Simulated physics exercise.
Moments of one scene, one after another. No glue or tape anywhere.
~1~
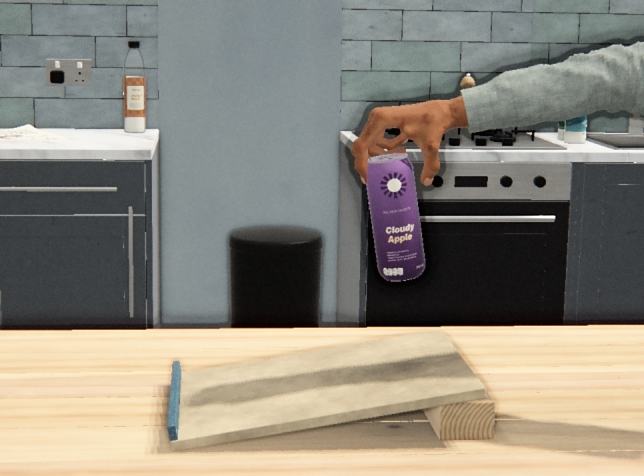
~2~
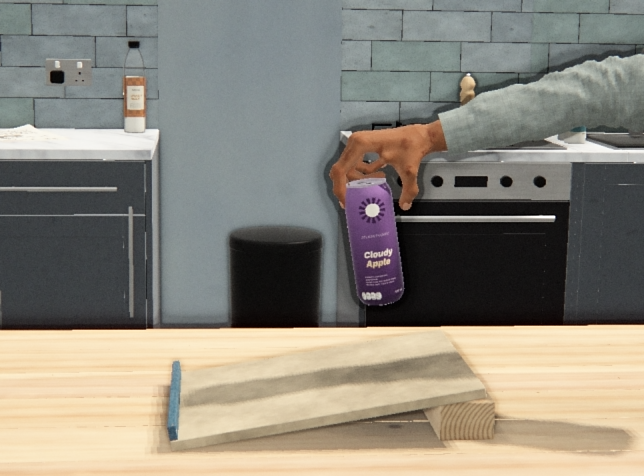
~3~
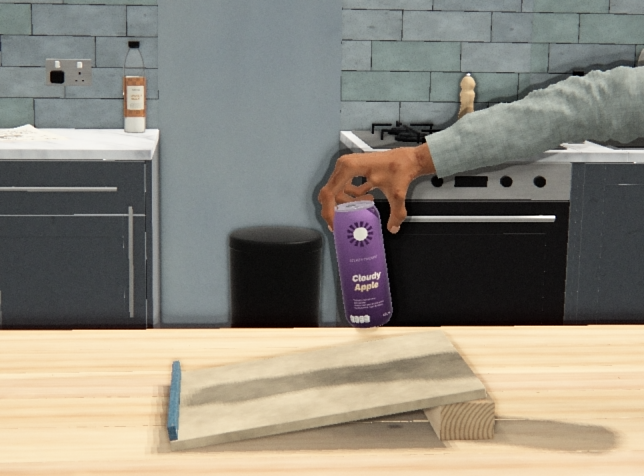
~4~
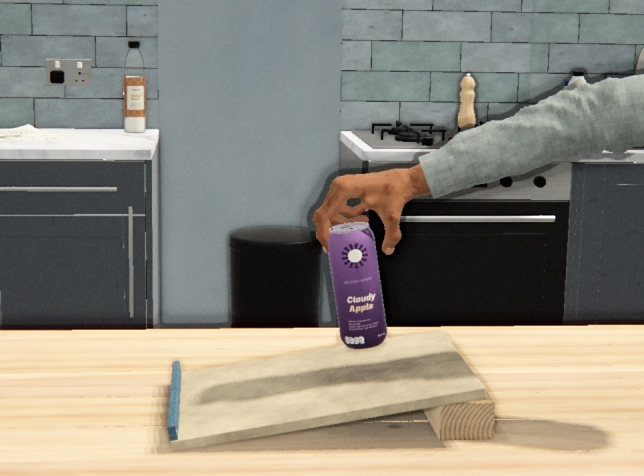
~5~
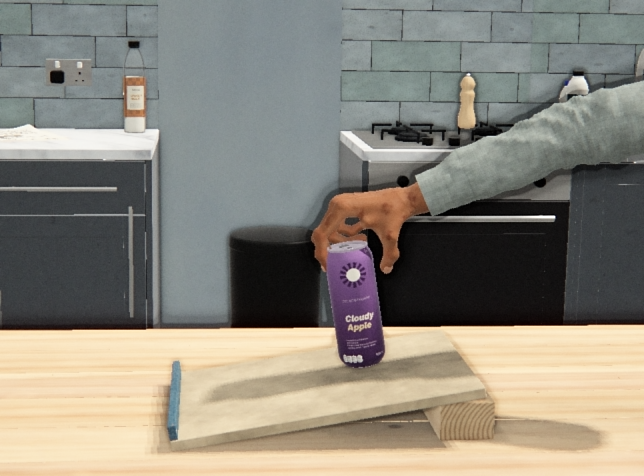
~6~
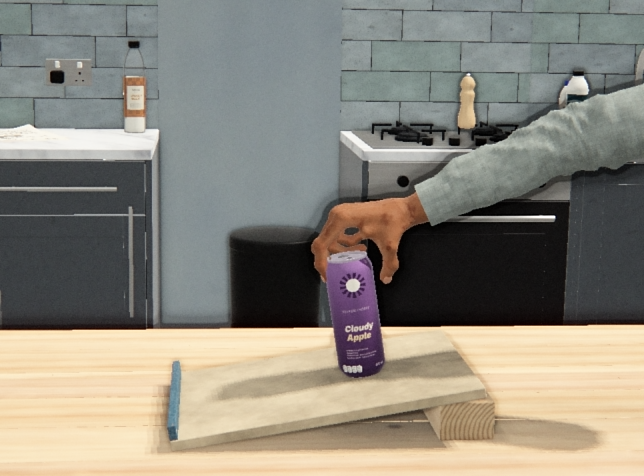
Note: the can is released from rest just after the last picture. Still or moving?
Still.
Then, 0.20 s after the last picture, nothing has stirred.
Then, 0.50 s after the last picture, purple can resting near (355, 315).
At rest, it is in place. Seen from the same camera at the end, purple can near (355, 315). The purple can stays where it is put.
